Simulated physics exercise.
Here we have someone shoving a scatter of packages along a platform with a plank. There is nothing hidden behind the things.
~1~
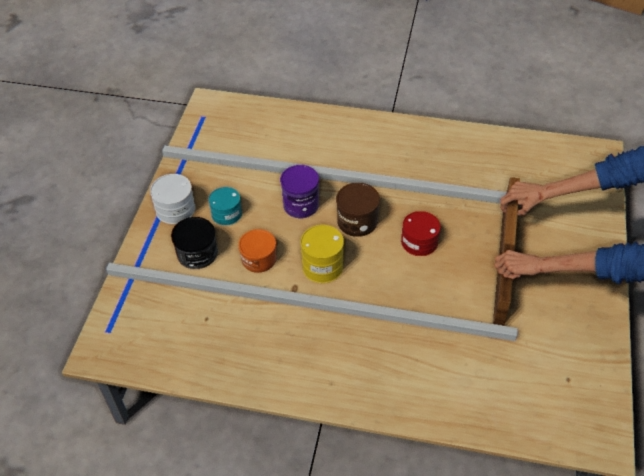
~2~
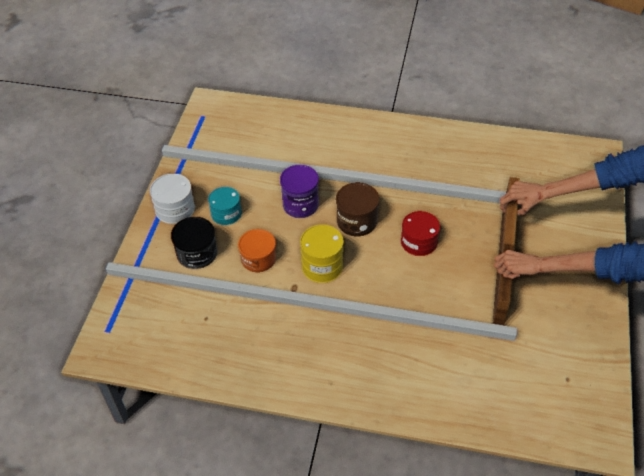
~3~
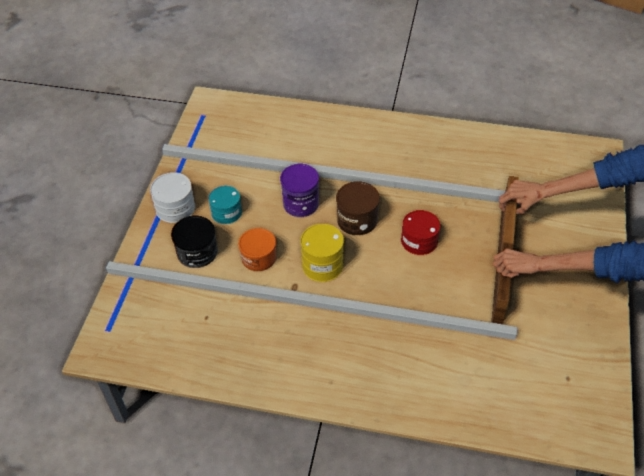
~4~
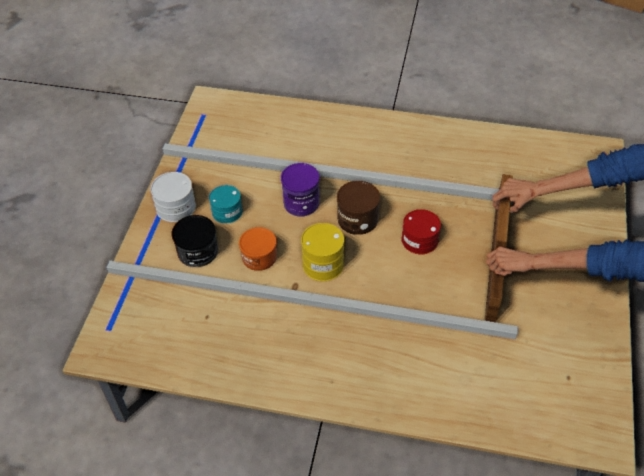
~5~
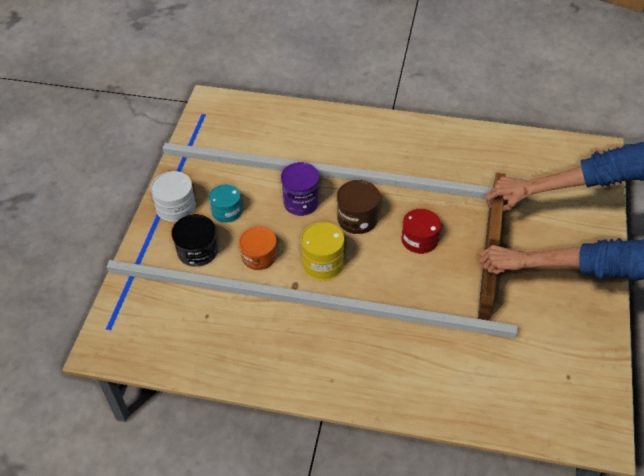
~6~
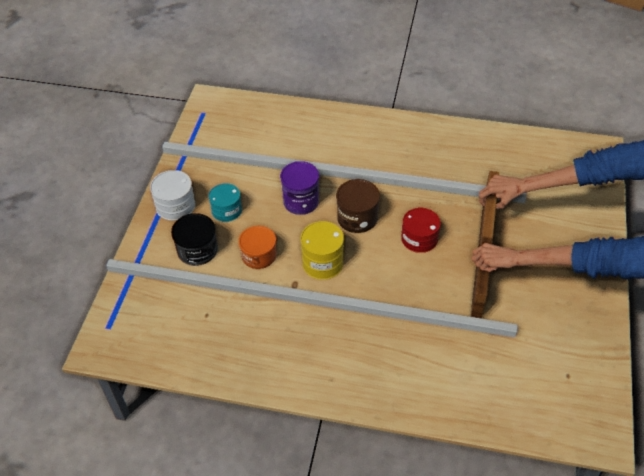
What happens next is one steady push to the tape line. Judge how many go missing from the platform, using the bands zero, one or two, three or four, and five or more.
Fallen: Five or more.
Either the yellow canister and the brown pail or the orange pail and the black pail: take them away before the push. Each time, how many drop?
The answer is 3 and then 3.
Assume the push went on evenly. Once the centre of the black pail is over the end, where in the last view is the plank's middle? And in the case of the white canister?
Middle: Roughly (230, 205); roughly (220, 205).
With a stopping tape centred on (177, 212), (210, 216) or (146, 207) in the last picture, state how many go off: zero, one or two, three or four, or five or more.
Well, it comes out as 5 or more, one to two and 5 or more, in that order.
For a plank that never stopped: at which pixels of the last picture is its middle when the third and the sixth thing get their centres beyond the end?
At (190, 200) for the third, at (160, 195) for the sixth.
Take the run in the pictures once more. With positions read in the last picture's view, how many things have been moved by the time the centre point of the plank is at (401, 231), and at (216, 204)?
First 2, then 8.
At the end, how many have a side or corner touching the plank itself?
The count in contact is 3.
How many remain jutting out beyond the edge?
Answer: 3.
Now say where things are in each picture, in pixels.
In the first frame, white canister (173, 199); black pail (195, 244); turquoise canister (226, 206); plank (507, 250); tape (161, 213).
In the second frame, black pail (195, 243); yellow canister (322, 254).
In the third frame, turquoise canister (225, 205); plank (506, 249).
In the fourth frame, white canister (174, 197); orange pail (259, 249).
In the fifth frame, black pail (196, 241); purple pail (301, 189).
In the sixth frame, white canister (173, 195); black pail (195, 240); turquoise canister (226, 203); plank (485, 243); tape (161, 209).
Early on, none off yet; white canister at rest near (173, 195); black pail at rest near (195, 240); turquoise canister at rest near (226, 203).
A while later, none off yet; white canister at rest near (173, 195); black pail travelled about its own width near (158, 237); turquoise canister travelled a little near (220, 201).
Finally, the number that fall off is five or more; lost, purple pail, orange pail, turquoise canister, black pail and white canister.
